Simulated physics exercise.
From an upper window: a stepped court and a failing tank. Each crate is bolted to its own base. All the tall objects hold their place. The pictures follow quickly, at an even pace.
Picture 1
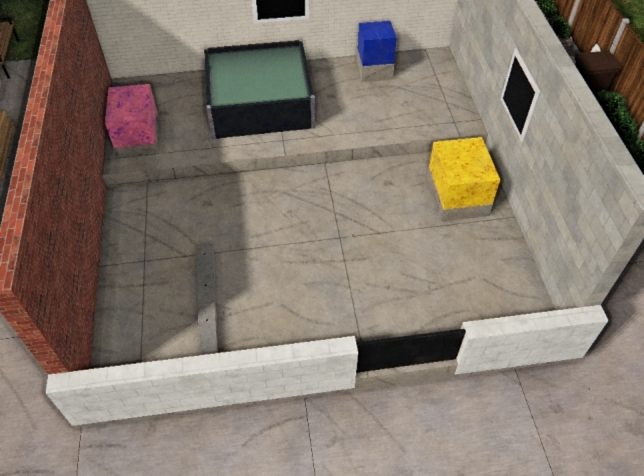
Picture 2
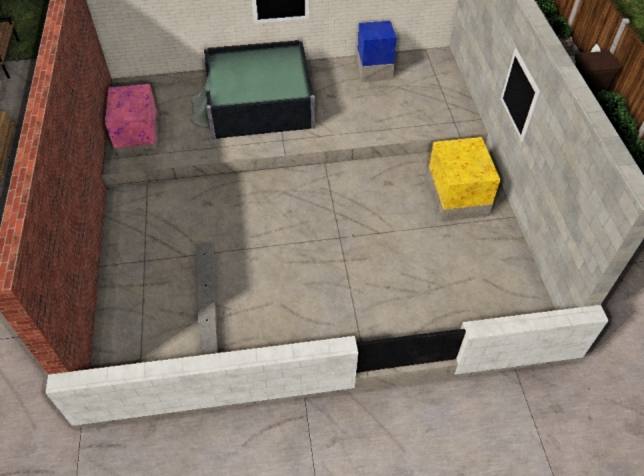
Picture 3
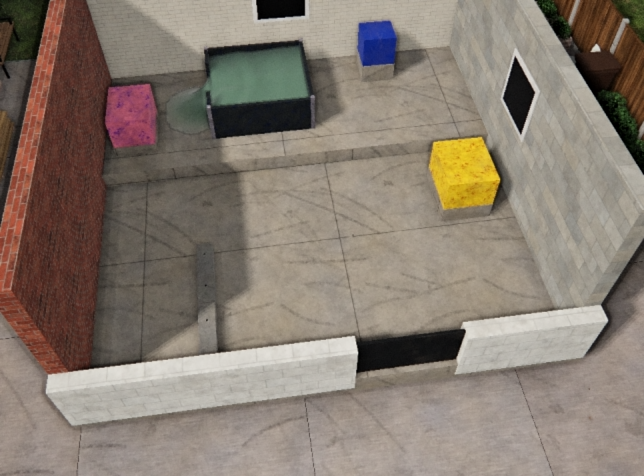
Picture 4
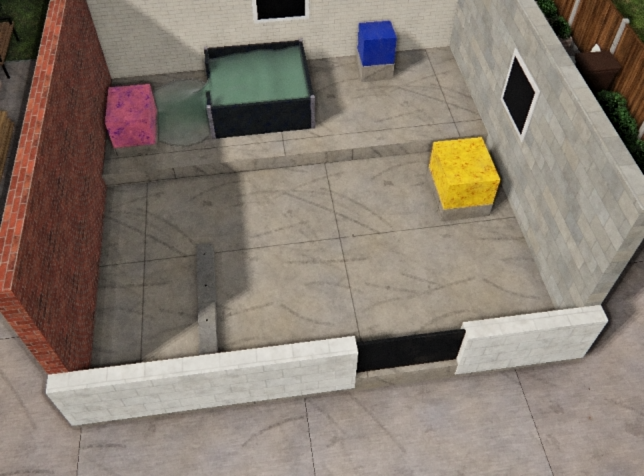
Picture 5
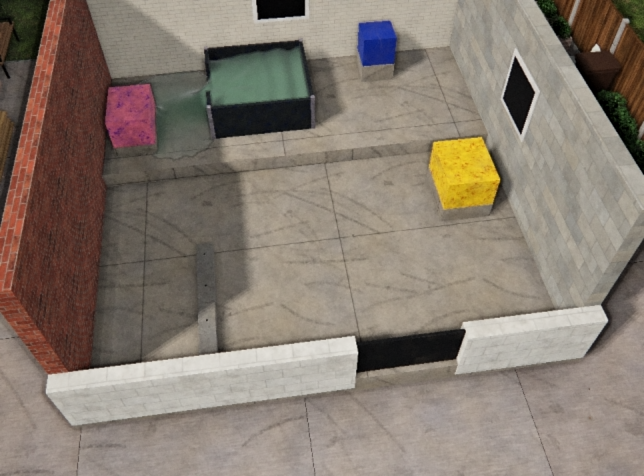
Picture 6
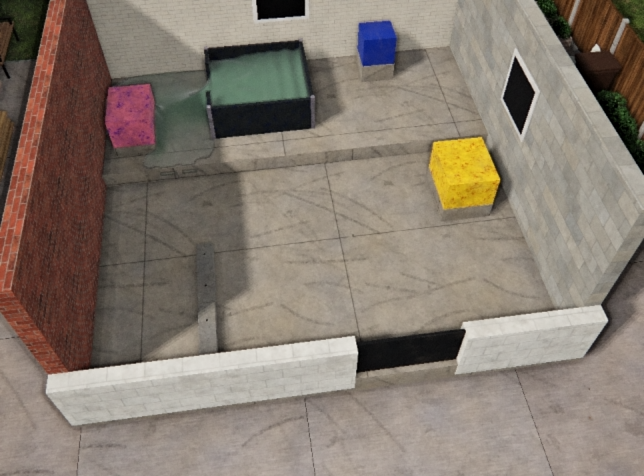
The video shows a walled, stepped court with pink, blue and yellow blocks, where green water pours from the left side of a dark open tank, spreads left across the upper level, and surrounds the pink block's base.
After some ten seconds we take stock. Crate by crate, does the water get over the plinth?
The pink crate is wetted; the yellow crate escapes dry; the blue crate escapes dry.
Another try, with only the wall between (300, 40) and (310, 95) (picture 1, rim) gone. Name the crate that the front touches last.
It is the pink one.
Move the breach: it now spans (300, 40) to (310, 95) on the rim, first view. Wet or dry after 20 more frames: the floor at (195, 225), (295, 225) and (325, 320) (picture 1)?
As listed: Not flooded, dry, dry.
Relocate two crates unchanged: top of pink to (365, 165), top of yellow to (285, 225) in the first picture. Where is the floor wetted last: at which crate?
It is the pink one.
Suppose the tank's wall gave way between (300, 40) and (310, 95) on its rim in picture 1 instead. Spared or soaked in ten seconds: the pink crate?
My reading: The pink one keeps dry.
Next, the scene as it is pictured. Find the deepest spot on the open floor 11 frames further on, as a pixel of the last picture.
Close to (112, 84).
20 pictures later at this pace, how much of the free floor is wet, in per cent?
About 40 per cent.
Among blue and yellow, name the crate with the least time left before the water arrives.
First comes the blue one.
A moment on, water covers 15 % of the floor; the pink crate water round its plinth, the yellow crate not reached, the blue crate not reached.
Next, water covers 25 % of the floor; the pink crate water round its plinth, the yellow crate not reached, the blue crate not reached.
Then, water covers 40 % of the floor; the pink crate water round its plinth, the yellow crate not reached, the blue crate water round its plinth.
Later, water covers 50 % of the floor; the pink crate water round its plinth, the yellow crate not reached, the blue crate water round its plinth.
In the end, water covers 70 % of the floor; the pink crate was topped, the yellow crate stayed above the water, the blue crate stayed above the water.
